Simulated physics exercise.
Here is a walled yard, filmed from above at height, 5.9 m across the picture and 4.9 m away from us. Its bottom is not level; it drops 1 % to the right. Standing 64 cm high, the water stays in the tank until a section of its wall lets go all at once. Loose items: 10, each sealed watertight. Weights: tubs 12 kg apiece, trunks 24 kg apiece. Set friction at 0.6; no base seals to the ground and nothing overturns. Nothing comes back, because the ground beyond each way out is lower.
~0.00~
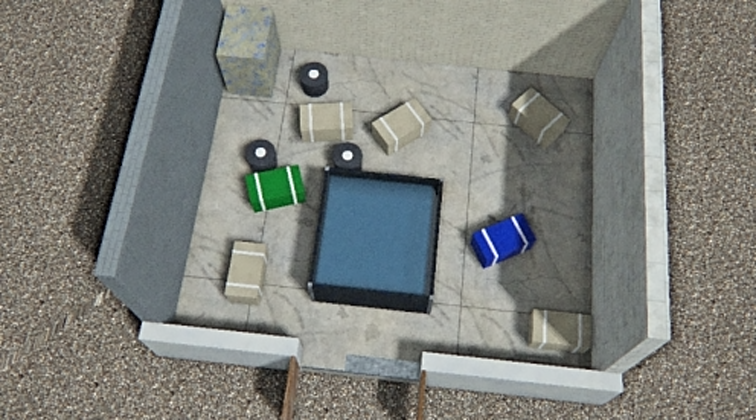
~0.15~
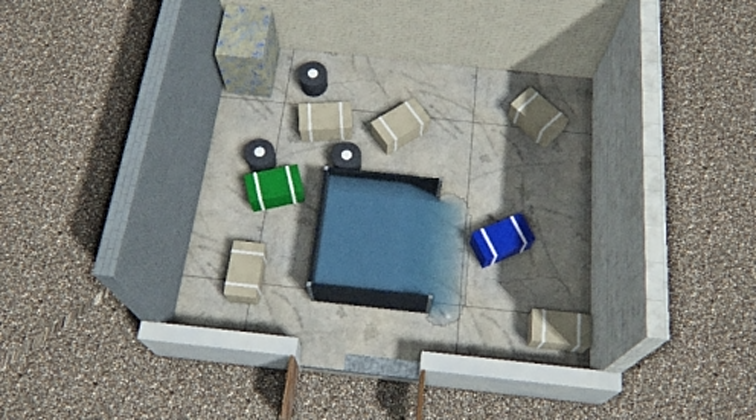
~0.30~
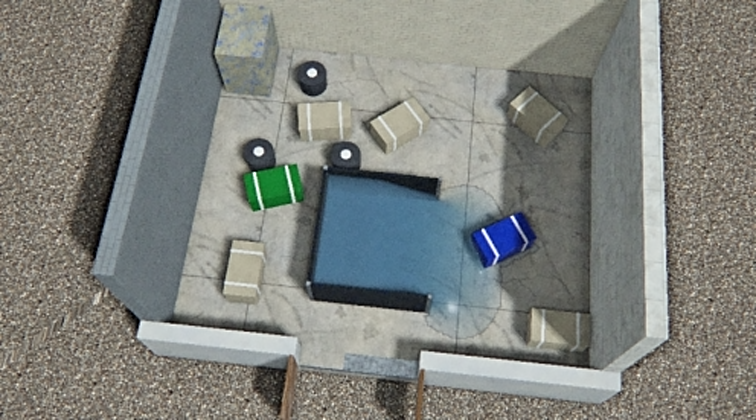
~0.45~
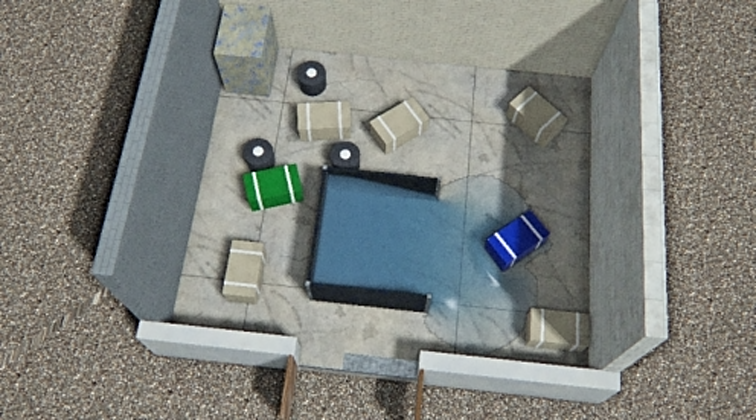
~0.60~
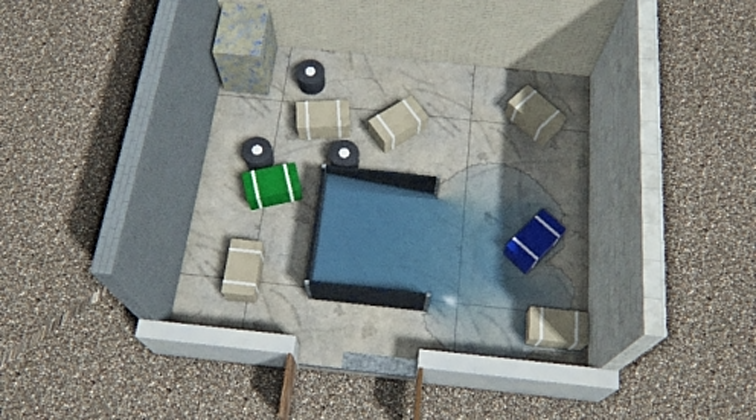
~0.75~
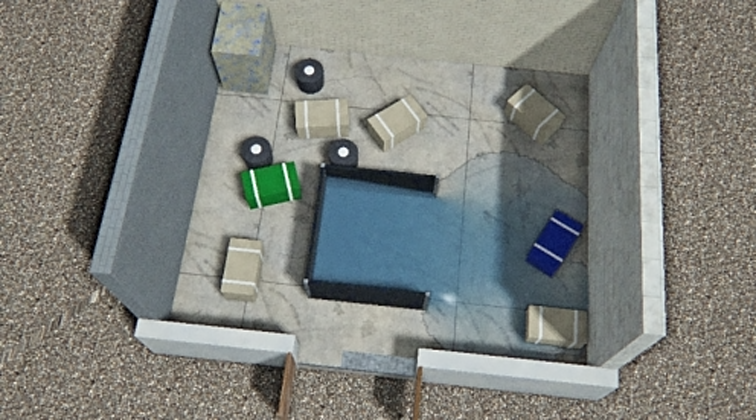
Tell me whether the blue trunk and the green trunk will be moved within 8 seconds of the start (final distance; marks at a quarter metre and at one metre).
Prediction: The blue trunk is displaced a great deal, the green trunk does not really move.
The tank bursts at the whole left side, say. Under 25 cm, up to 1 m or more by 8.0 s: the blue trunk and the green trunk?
Note: Blue trunk unmoved, green trunk swept well away.
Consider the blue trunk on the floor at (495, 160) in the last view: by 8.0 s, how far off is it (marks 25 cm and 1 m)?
It goes a long way.
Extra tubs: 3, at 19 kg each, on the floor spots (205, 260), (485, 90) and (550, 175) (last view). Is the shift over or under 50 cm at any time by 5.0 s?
Note, same order as listed: Inside the limit, beyond the limit, beyond the limit.
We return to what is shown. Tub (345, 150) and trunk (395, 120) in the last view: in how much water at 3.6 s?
Some 0 cm at the first, some 1 cm at the second.
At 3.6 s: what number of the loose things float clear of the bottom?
That would be 3 of them.
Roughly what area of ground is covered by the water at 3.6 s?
About 18 m2.
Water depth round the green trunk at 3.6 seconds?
Near 0 cm deep.
After 1.6 s the blue trunk is near (583, 234), 1.1 m from its start, afloat; the green trunk is near (270, 180), 0.0 m from its start, aground; 0 of 10 are out; 2 afloat.
After 3.6 s the blue trunk is near (566, 141), 1.8 m from its start, afloat; the green trunk is near (270, 180), 0.0 m from its start, aground; 0 of 10 are out; 3 afloat.
After 5.6 s the blue trunk is near (543, 79), 2.7 m from its start, afloat; the green trunk is near (270, 180), 0.0 m from its start, aground; 0 of 10 are out; 3 afloat.
After 8.0 s the blue trunk is near (503, 78), 2.6 m from its start, afloat; the green trunk is near (270, 180), 0.0 m from its start, aground; 0 of 10 are out; 4 afloat.
